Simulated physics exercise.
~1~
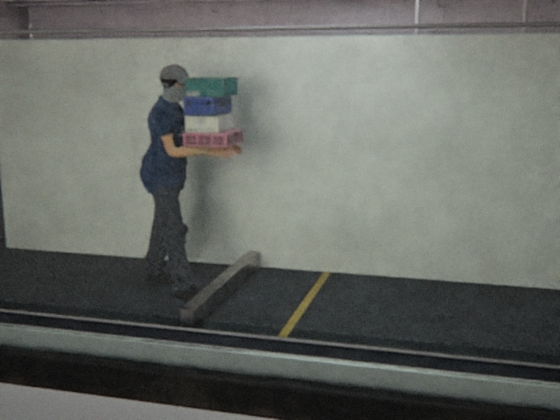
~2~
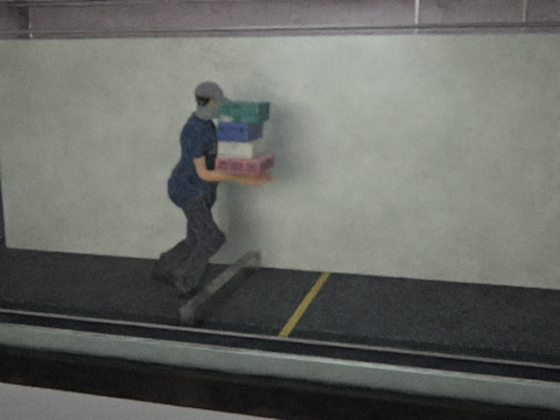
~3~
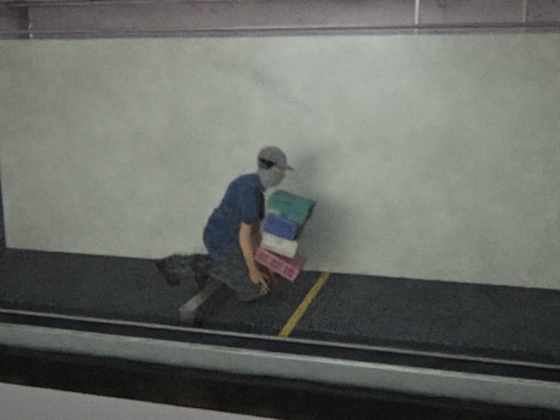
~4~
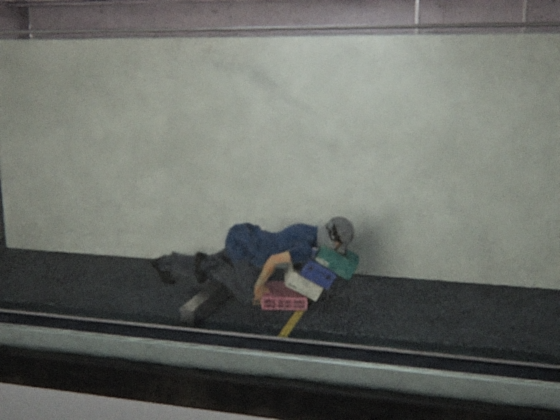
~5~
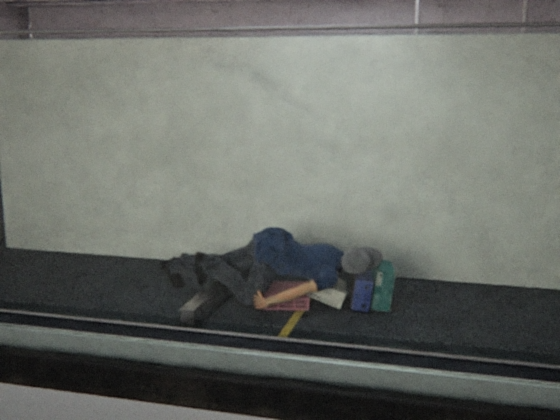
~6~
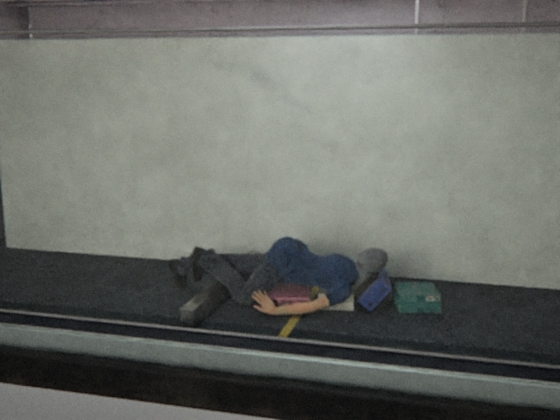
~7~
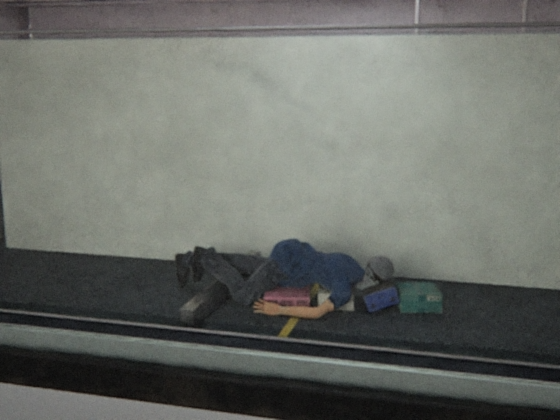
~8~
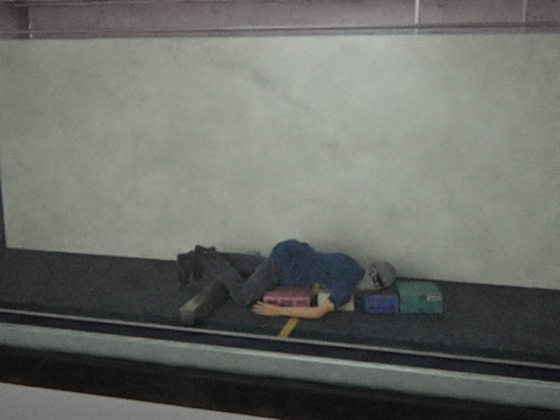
A person carrying stacked boxes pitches forward to the right and ends lying across a yellow line.
